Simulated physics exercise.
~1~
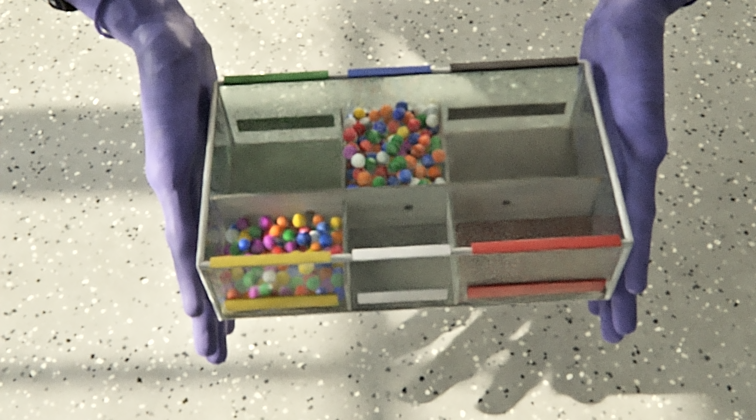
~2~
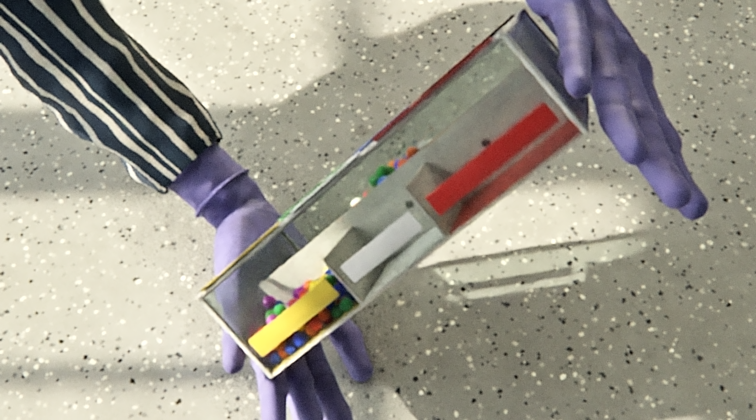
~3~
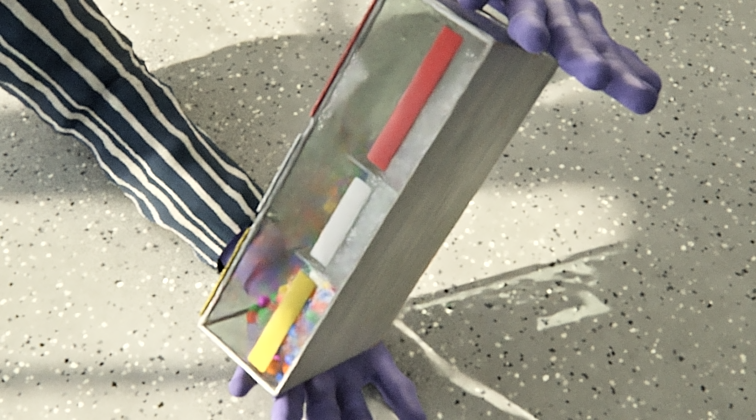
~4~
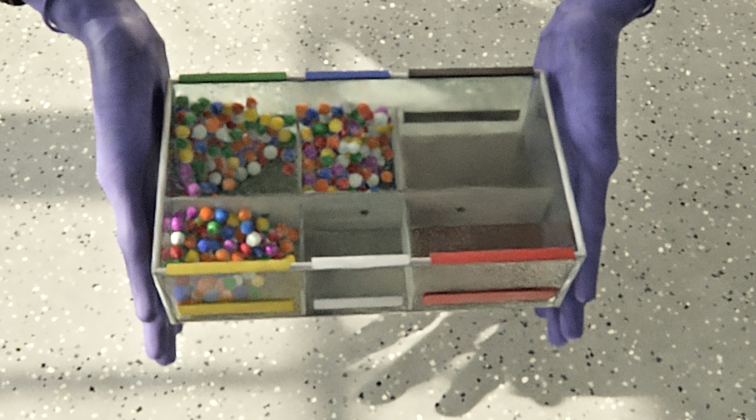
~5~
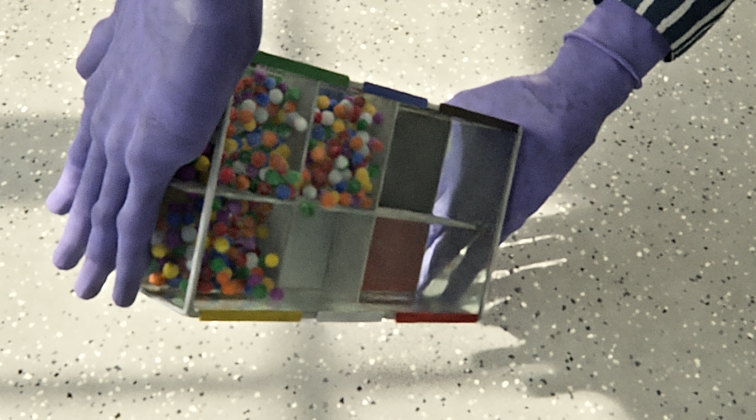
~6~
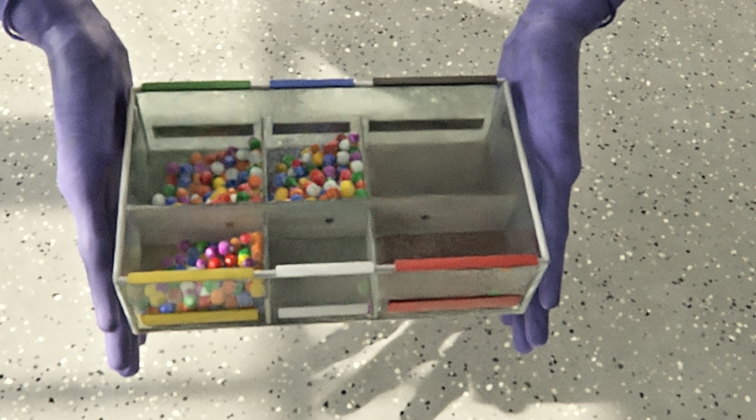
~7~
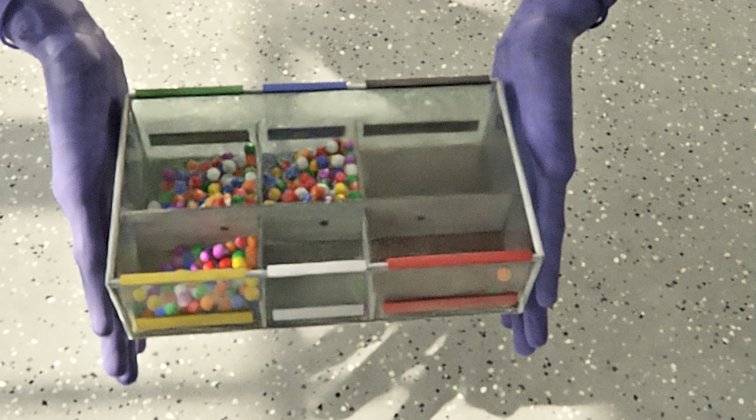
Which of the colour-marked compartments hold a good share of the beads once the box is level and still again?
The blue, green and yellow compartments each hold a good share of the beads, while the white, black and red ones have few or none.
